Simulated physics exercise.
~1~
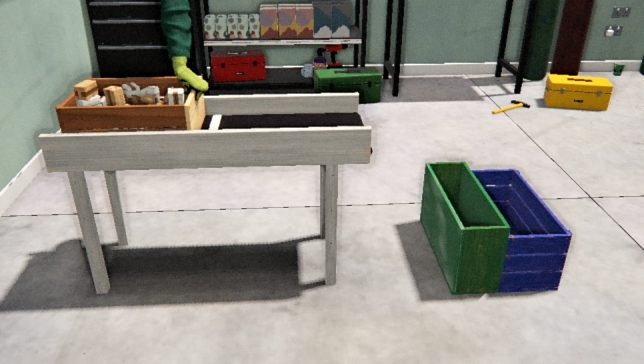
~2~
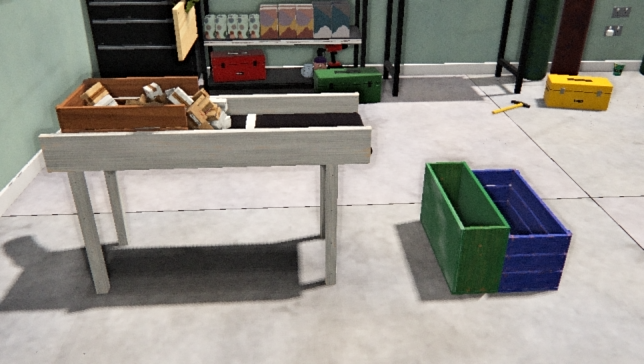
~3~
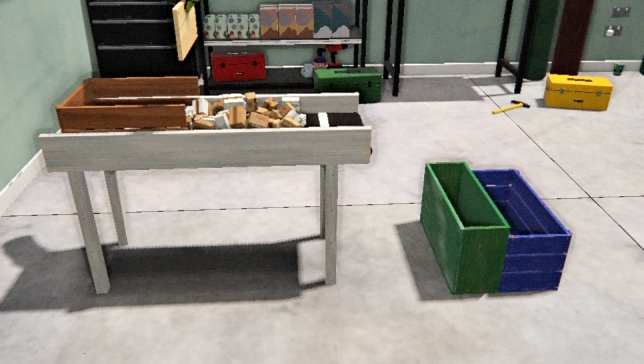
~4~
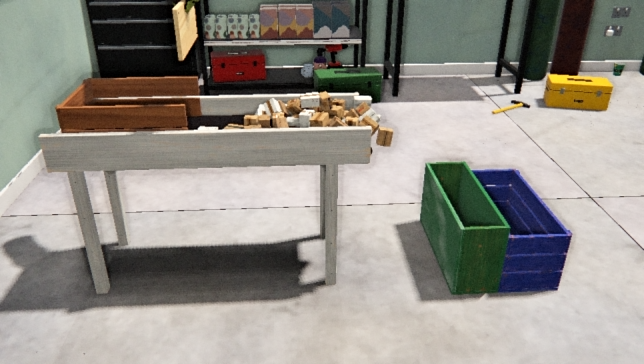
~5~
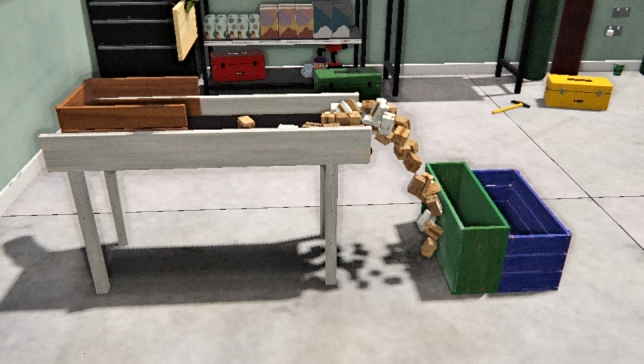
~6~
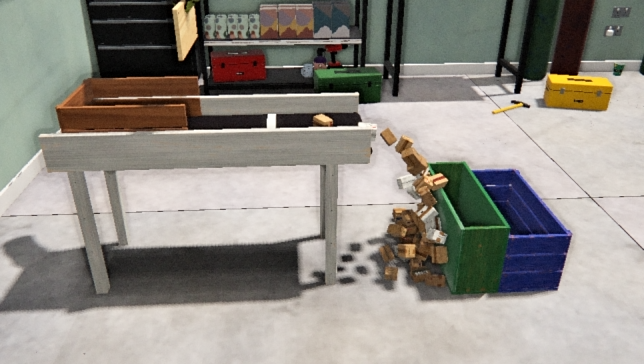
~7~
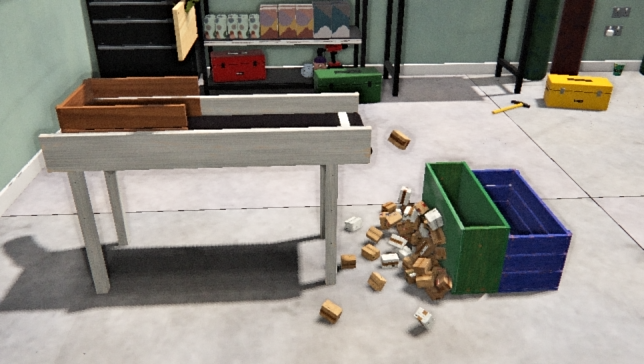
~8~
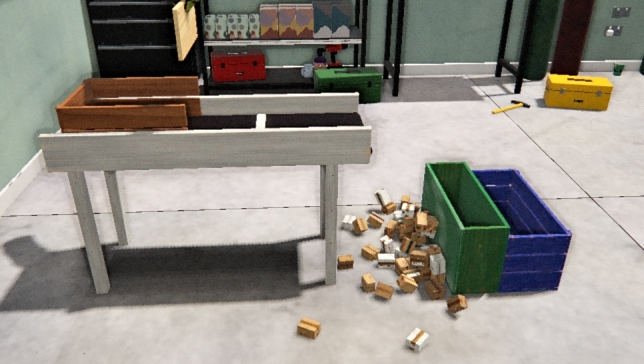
A gloved hand lifts a gate, and a belt drops wooden parcels short of the green box.
